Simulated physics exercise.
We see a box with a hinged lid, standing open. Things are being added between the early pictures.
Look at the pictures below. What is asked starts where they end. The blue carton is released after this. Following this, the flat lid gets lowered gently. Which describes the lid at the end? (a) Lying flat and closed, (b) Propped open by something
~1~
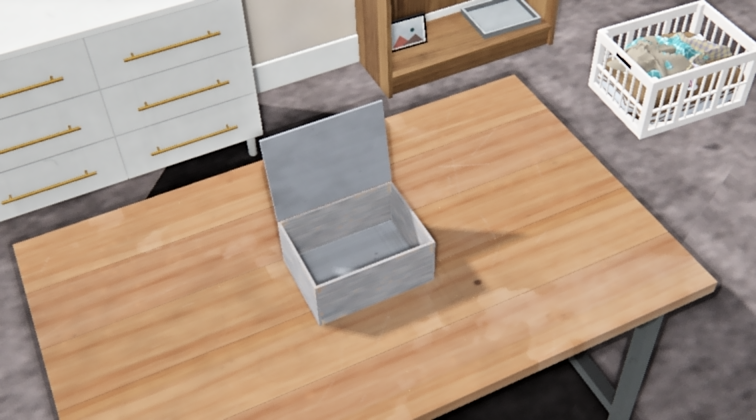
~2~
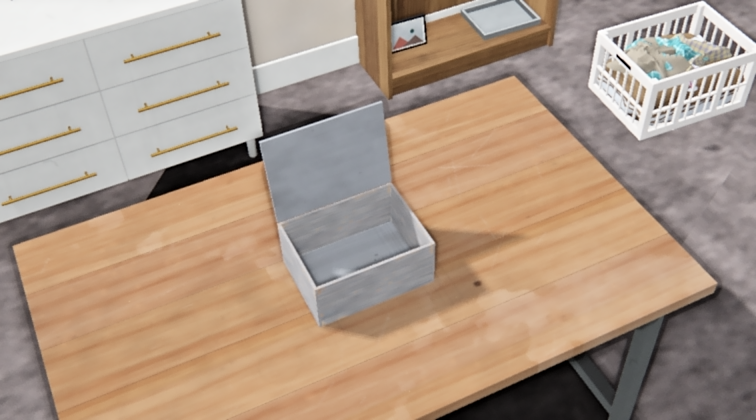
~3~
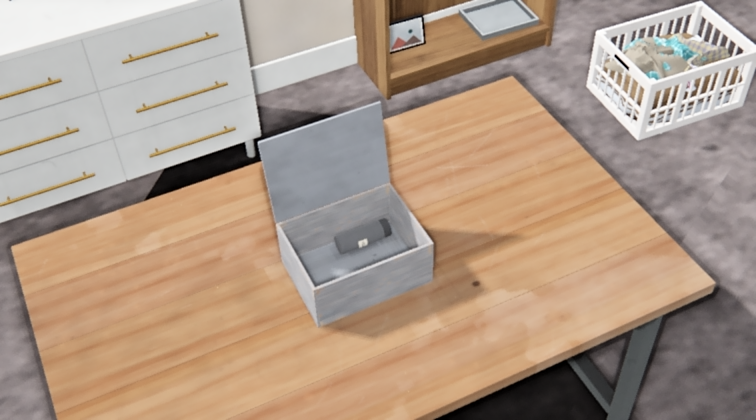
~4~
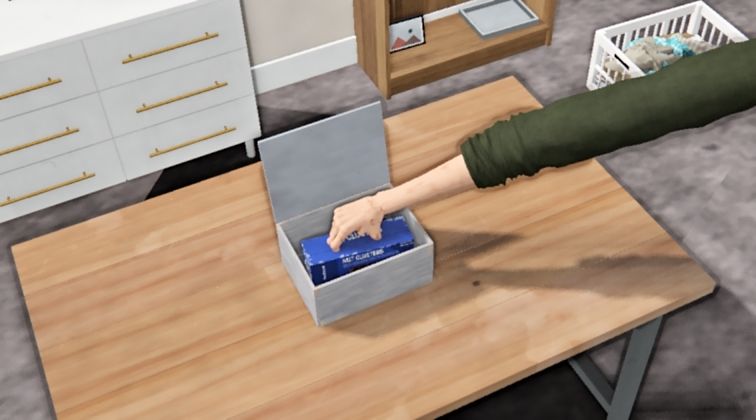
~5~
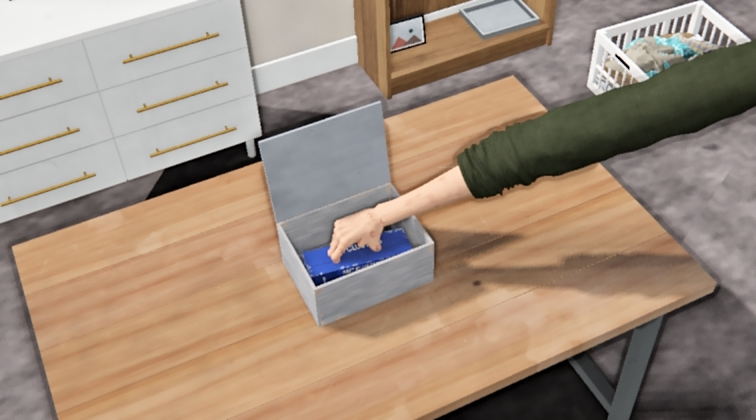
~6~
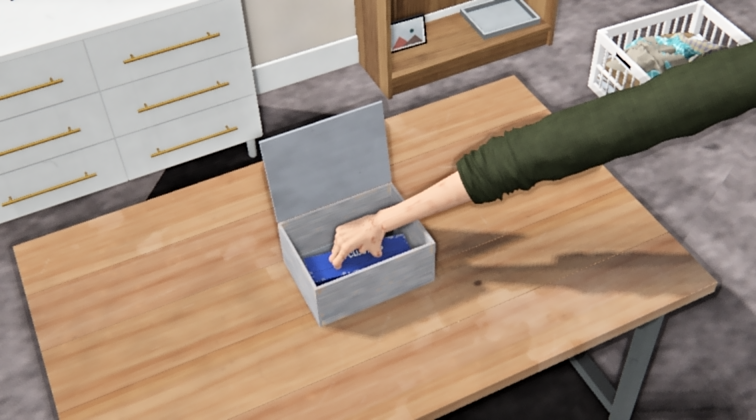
Lying flat and closed.
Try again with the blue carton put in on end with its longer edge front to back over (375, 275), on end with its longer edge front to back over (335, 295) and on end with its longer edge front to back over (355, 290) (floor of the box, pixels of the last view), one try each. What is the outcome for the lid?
Case one lid open, case two lid open, case three lid open.
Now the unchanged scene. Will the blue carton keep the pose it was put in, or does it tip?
Simply put, the blue carton remains unturned.
Then, 1.30 s past the last view, lid 80° above the rim.
Then, 1.70 s past the last view, lid 46° above the rim.
Then, 2.00 s past the last view, lid 7° above the rim.
Finally, lid shut; both still in place. Final places as the last picture's camera would see them, blue carton near (360, 268).
